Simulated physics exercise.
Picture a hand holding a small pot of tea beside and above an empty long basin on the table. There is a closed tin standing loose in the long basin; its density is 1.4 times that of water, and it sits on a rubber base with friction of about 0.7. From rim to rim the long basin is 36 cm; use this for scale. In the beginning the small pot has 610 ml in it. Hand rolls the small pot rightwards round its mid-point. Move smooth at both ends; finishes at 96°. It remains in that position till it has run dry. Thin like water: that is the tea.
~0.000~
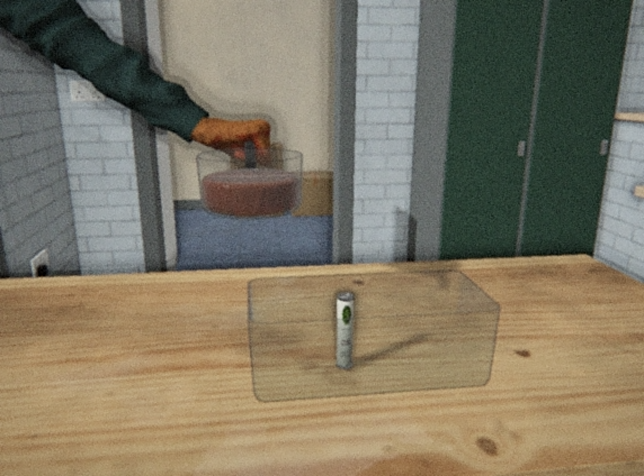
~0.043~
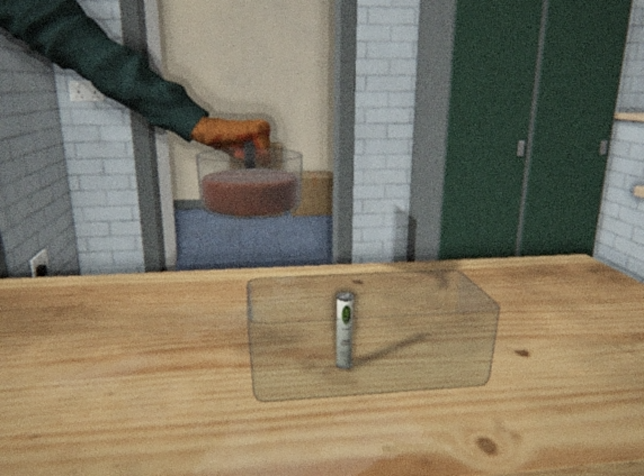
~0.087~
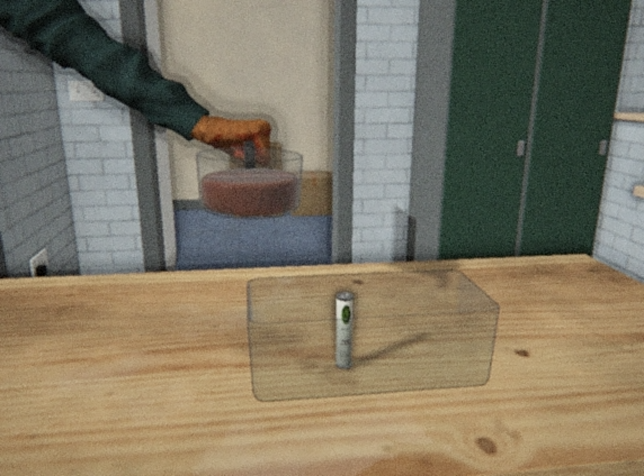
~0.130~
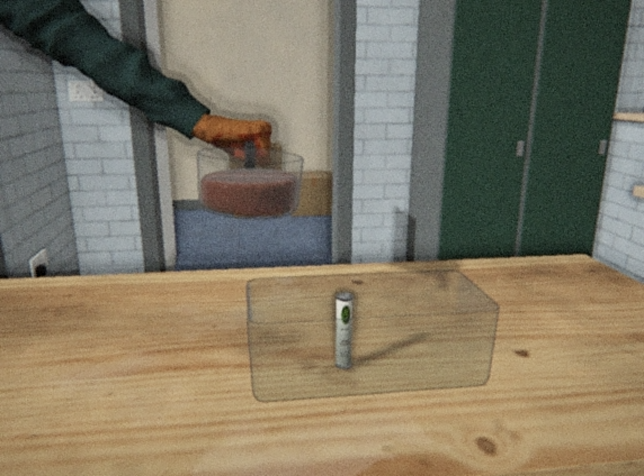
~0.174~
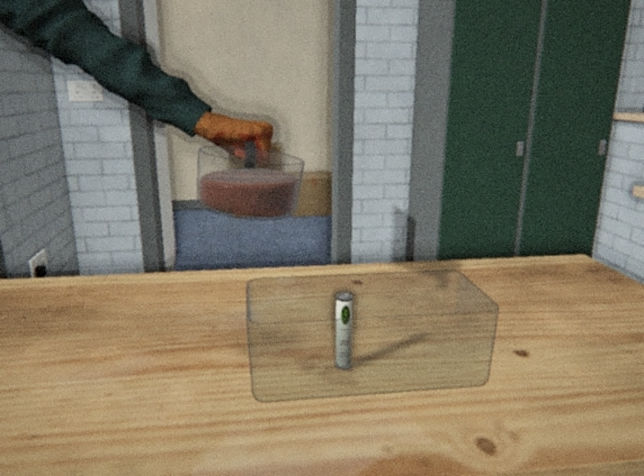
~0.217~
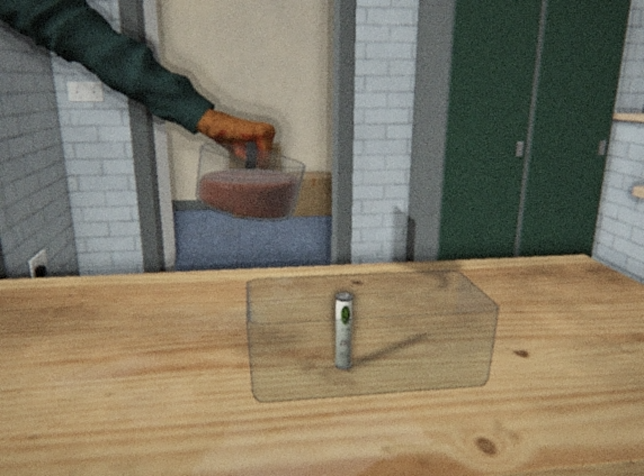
A hand holding a small clear pot of reddish-brown tea tilting it slightly rightwards above a long basin containing a closed tin.
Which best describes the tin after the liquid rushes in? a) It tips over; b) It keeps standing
Option b: It keeps standing.
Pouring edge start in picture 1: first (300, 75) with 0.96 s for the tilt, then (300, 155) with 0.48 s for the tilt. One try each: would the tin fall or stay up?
The tin overturns the first time and overturns the second time.
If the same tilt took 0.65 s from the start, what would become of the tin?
In that case the tin overturns.
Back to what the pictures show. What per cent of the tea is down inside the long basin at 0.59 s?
Roughly 1 percent.
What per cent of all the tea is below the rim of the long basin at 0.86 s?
It works out near 60 per cent.
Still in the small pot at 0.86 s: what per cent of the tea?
20 %.
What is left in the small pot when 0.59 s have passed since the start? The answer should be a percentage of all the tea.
72 %.
By 0.59 s the tilt is 65° and 71 per cent is still to pour; the tin stands where it began.
By 0.86 s the tilt is 94° and 20 per cent is still to pour; the tin stands where it began.
By 1.15 s the tilt is 96° and 4 per cent is still to pour; the tin leans 5°.
By 1.46 s the tilt is 96° and 1 per cent is still to pour; the tin leans 4°.
At rest the tin stands where it began.
